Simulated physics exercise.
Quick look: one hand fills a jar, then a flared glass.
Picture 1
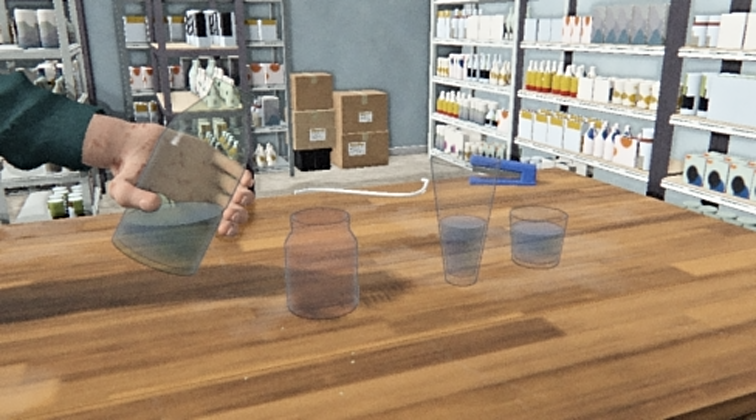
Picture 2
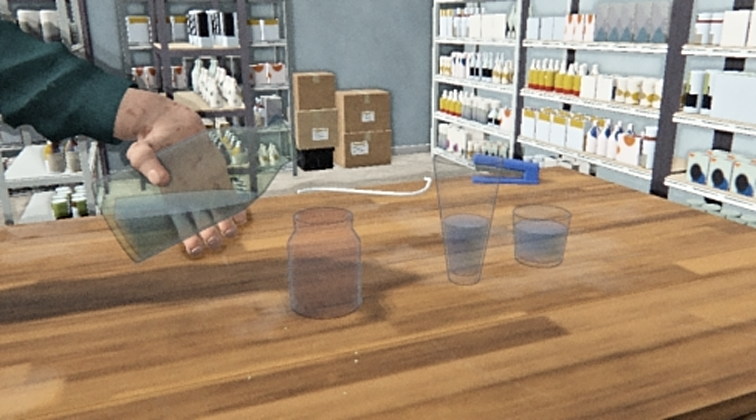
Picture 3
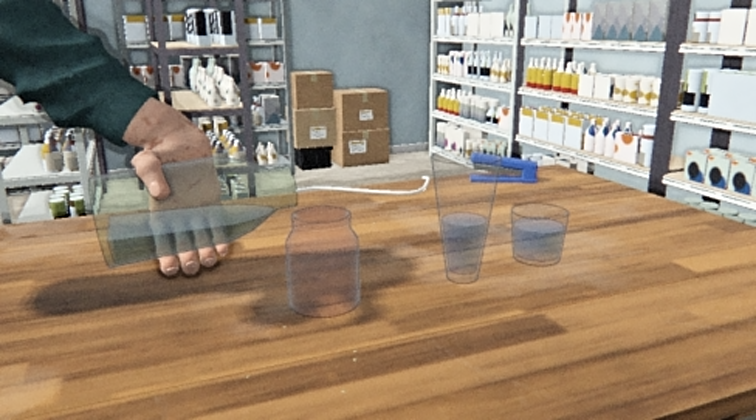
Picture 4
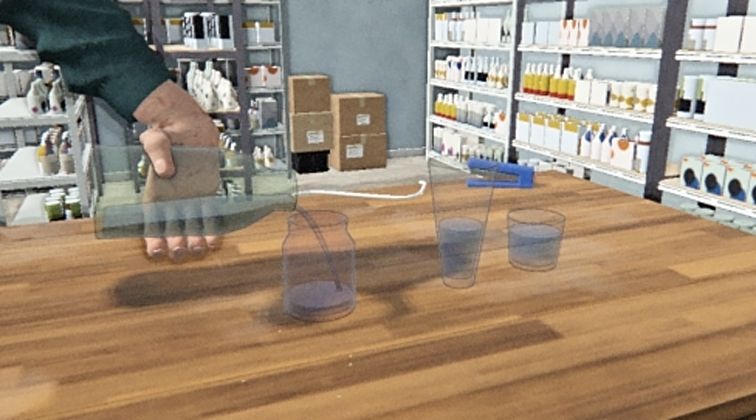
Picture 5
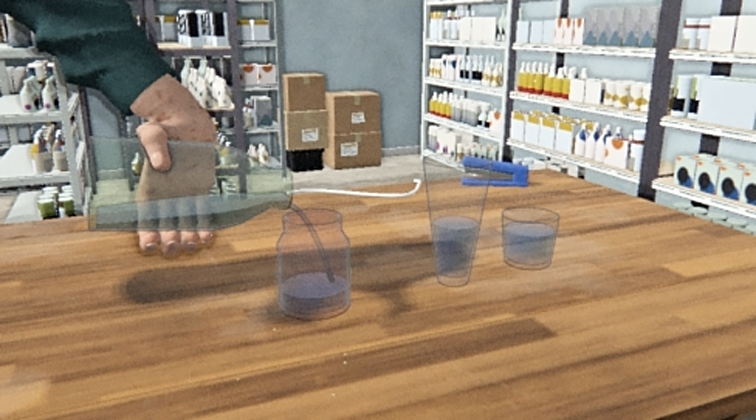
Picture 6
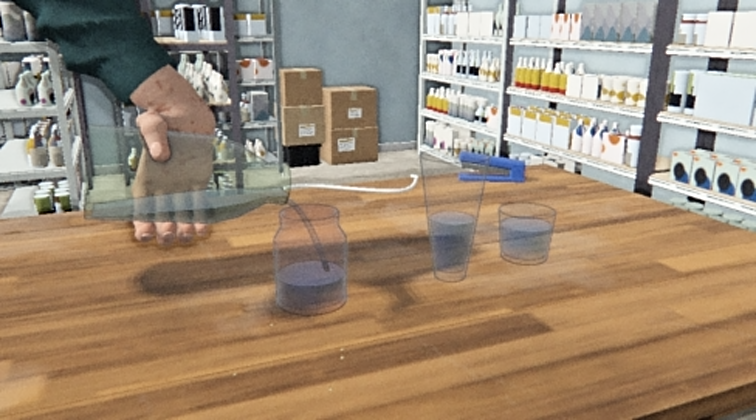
In the video, a hand lifts a clear container of bluish liquid at the left, tips it sideways beside an empty jar on a wooden table, and pours a thin stream that partly fills the jar, near two glasses holding liquid.
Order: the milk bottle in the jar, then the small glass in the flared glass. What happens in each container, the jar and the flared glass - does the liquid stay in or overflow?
In the jar it stays in; in the flared glass it stays in.
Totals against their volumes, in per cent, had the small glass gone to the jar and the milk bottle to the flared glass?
30 % then 90 %.
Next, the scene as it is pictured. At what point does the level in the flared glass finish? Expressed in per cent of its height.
I reckon it comes up near 75 per cent.
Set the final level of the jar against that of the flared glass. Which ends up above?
It finishes higher in the right one.
Next, the jar is about a third full.
After that, the jar is about half full.
Finally, the jar is about half full; the flared glass is about three quarters full.
